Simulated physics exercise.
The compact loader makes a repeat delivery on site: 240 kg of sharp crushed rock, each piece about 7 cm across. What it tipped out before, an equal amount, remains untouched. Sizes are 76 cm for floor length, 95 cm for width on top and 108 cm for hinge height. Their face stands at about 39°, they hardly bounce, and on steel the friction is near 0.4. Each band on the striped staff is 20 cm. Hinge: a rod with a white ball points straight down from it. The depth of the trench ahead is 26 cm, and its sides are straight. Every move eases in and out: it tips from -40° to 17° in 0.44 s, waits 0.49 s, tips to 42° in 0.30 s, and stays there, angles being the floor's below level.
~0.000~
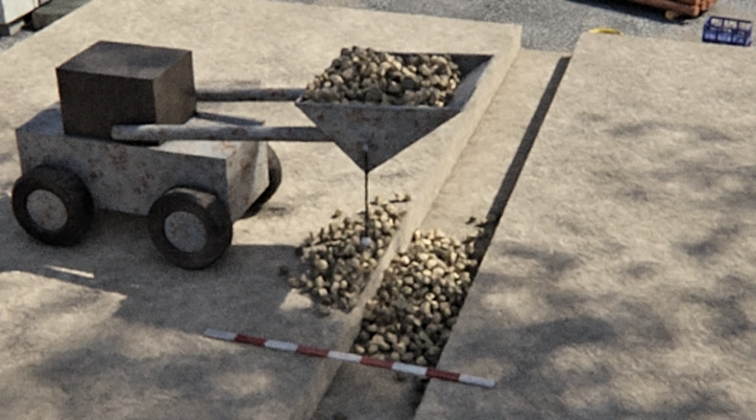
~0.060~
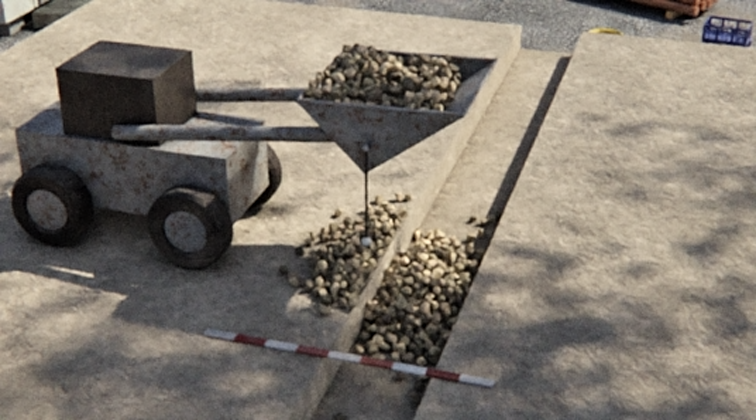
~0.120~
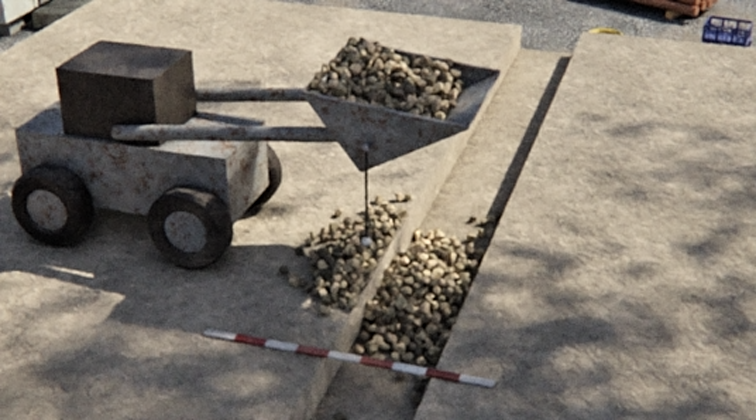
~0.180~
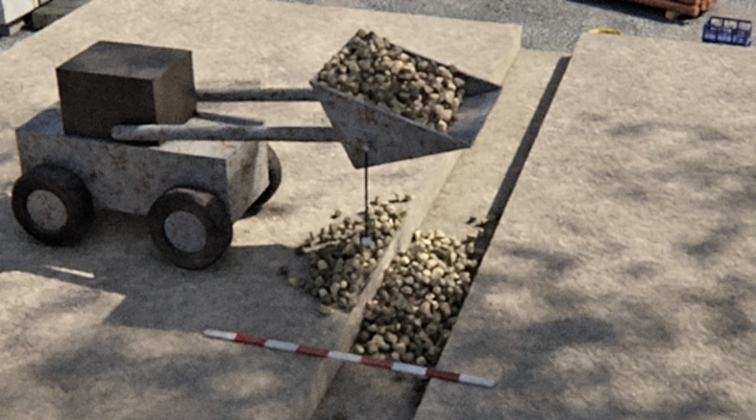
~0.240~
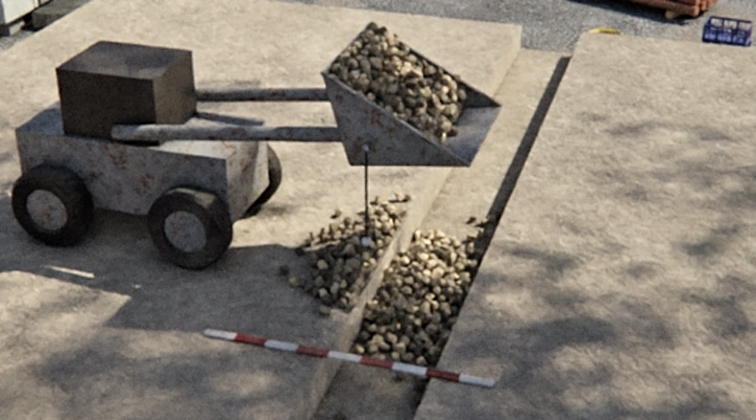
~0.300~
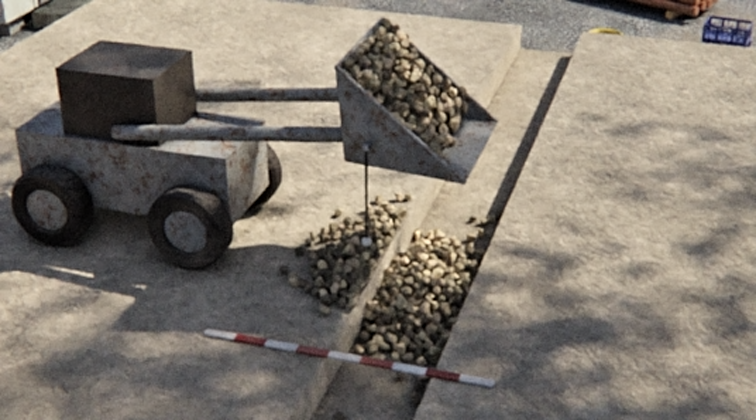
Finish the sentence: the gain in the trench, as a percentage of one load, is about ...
... 33 per cent.
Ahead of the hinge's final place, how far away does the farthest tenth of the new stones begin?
About 120 cm.
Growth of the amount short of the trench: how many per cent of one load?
Result: Near 0 % of one load.
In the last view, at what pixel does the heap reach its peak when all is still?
The crest lands at roughly (503, 253).
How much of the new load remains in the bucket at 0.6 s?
Near 100 per cent of the load is held.
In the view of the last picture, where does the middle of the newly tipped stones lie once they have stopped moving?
Roughly pixel (500, 274) in the last view.
After 0.4 s the floor is at 16°; in per cent of one load, 100 in the bucket, 28 short of the trench, 72 in the trench; the foremost stones are at (473, 291).
After 0.6 s the floor is at 17°; in per cent of one load, 98 in the bucket, 28 short of the trench, 73 in the trench, 1 past the trench; the foremost stones are at (475, 200).
After 1.7 s the floor is at 42°; in per cent of one load, 8 in the bucket, 28 short of the trench, 106 in the trench, 58 past the trench; the foremost stones are at (651, 299).
After 4.1 s the floor is at 42°; in per cent of one load, 0 in the bucket, 28 short of the trench, 106 in the trench, 67 past the trench; the foremost stones are at (651, 299). Net gain in the trench, 33.
